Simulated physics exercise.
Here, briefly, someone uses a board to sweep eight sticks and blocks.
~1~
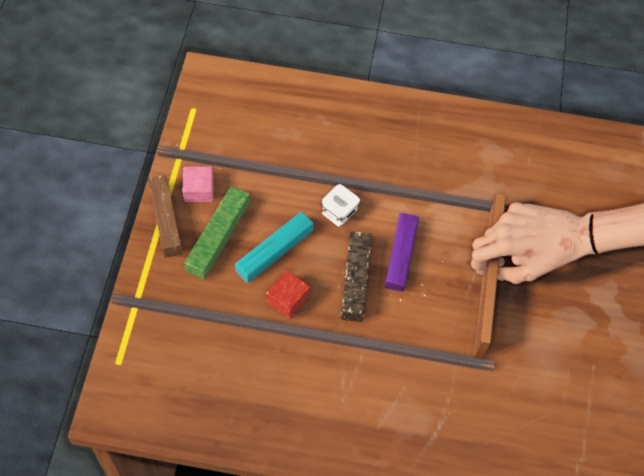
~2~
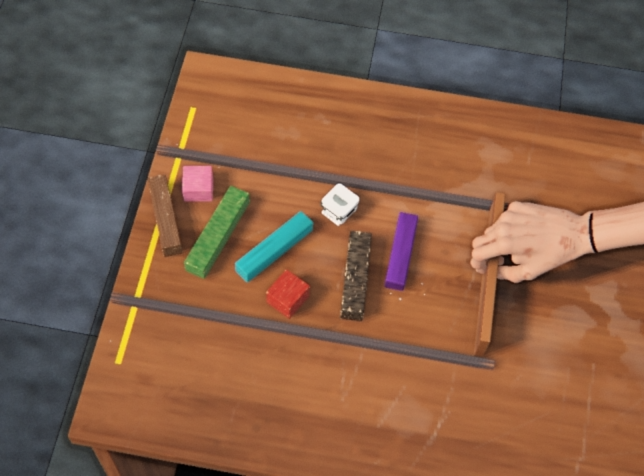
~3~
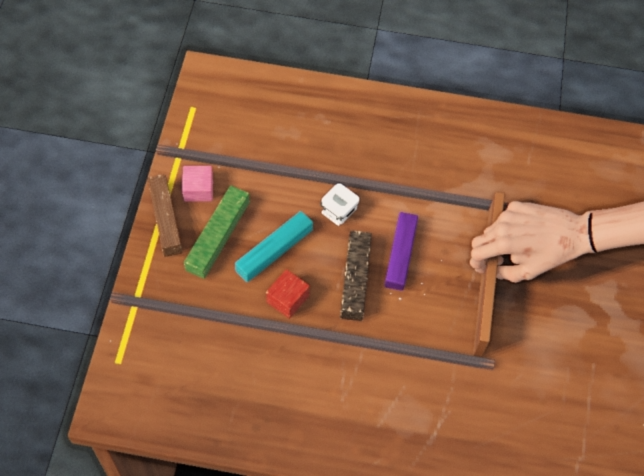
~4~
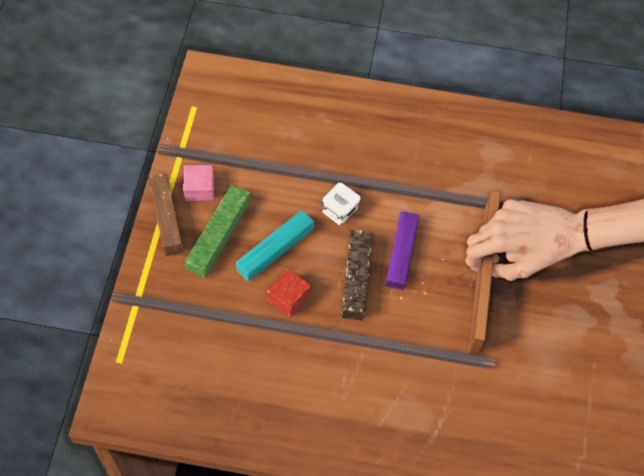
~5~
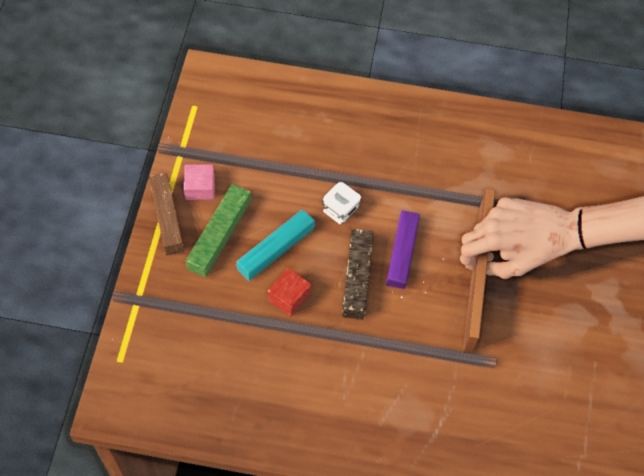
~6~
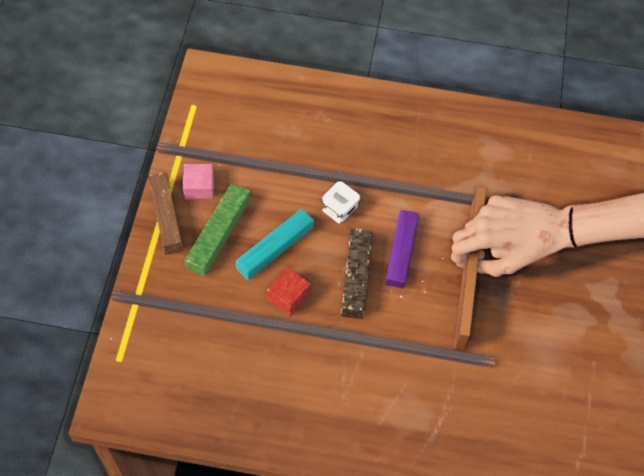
A hand slides a wooden board slightly left between two rails on a table, the scattered colourful blocks ahead staying still.
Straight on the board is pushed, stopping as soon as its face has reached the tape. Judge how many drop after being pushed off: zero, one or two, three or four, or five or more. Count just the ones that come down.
You'd see five or more pieces leave the end and fall.
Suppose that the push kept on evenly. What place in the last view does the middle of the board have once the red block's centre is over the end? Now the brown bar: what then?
The middle is at (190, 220) when it's the red block, and at (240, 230) when it's the brown bar.
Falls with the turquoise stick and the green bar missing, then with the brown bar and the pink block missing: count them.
4 for the first case, 4 for the second.
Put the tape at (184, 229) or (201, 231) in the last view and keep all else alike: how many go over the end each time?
Counts per try: 4 and 3.
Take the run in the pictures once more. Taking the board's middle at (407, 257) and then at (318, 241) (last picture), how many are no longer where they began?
1 by the first point, 5 by the second.
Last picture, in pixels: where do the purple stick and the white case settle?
I'd put one at around (153, 207) and the other at around (162, 160).
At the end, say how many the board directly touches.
It's 2.
Soon after, none off yet; brown bar at rest near (165, 213); pink block at rest near (199, 181); green bar at rest near (219, 229).
Then, none off yet; brown bar at rest near (165, 213); pink block at rest near (199, 181); green bar moving near (213, 228).
Further on, one off so far; brown bar falling near (120, 294); pink block tipped well over near (137, 164); green bar moved about its own width near (136, 213).
At rest, the number that fall off is five or more; fallen, black bar, red block, turquoise stick, green bar, pink block and brown bar.
